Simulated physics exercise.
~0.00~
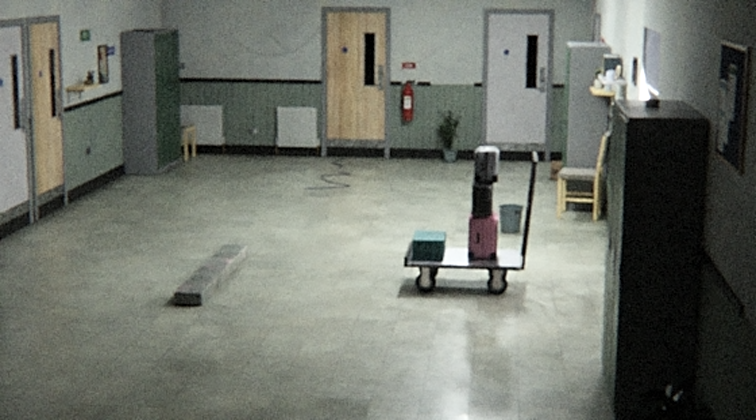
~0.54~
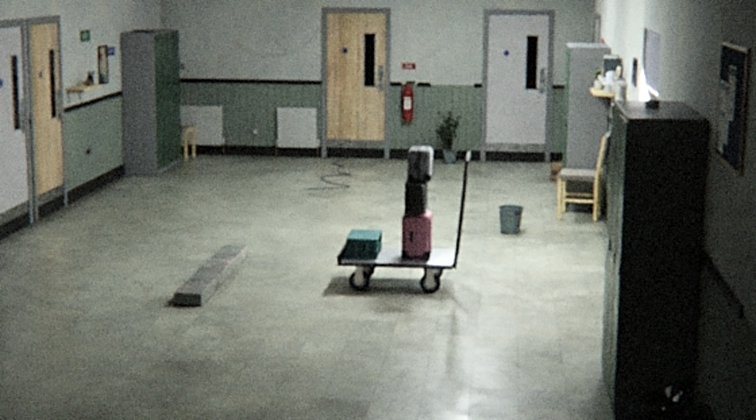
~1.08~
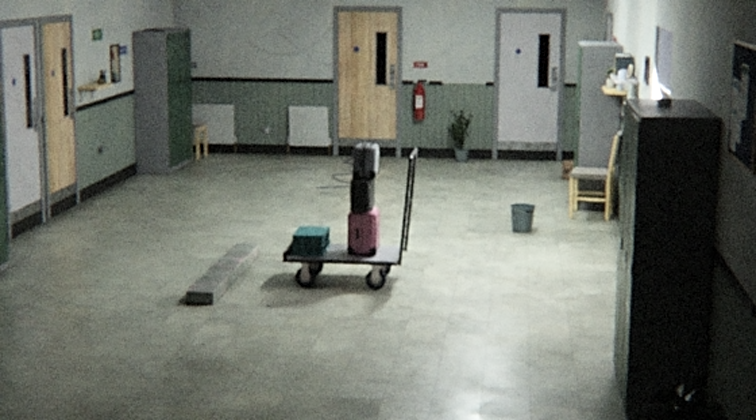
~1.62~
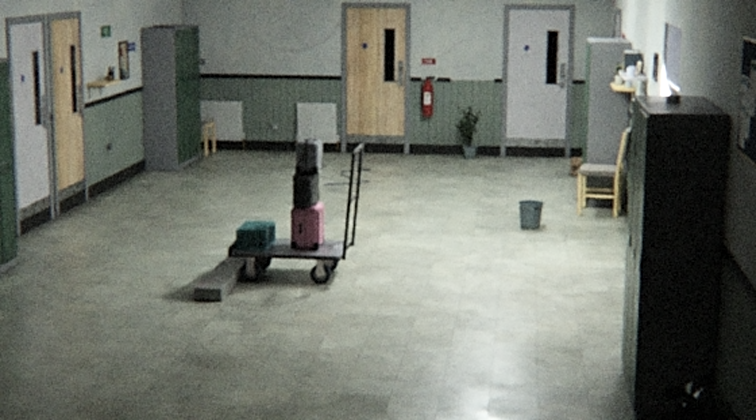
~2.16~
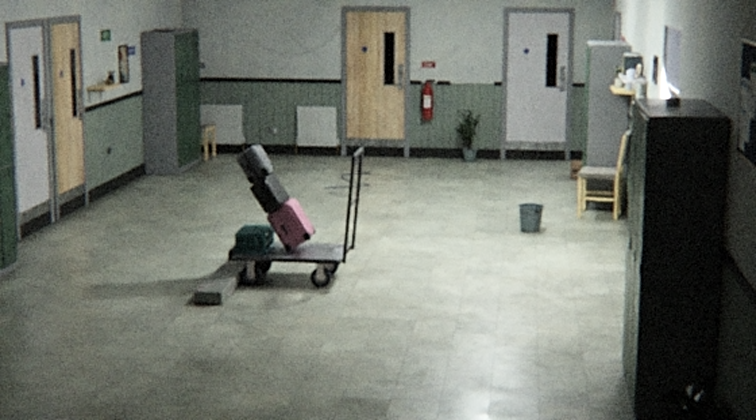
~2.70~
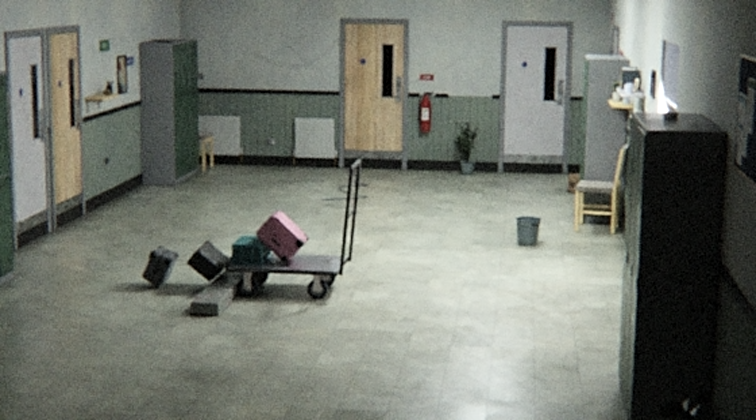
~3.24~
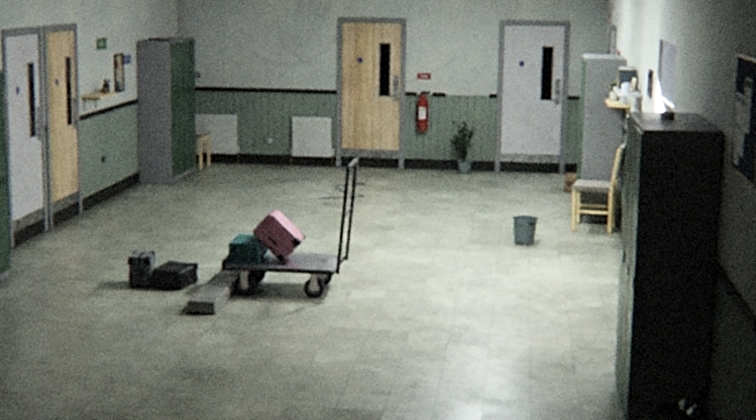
A flat trolley with a tall handle rolls left across the floor of a dim hall, carrying a teal crate and an upright stack of pink, black and grey suitcases. It reaches a low grey kerb lying on the floor and stops there, staying flat. The stack keeps going and leans left over the crate. The grey and black suitcases tumble off the front and land on the floor beyond the kerb. At the end they lie there, while the pink suitcase rests tilted against the teal crate, both still on the deck.
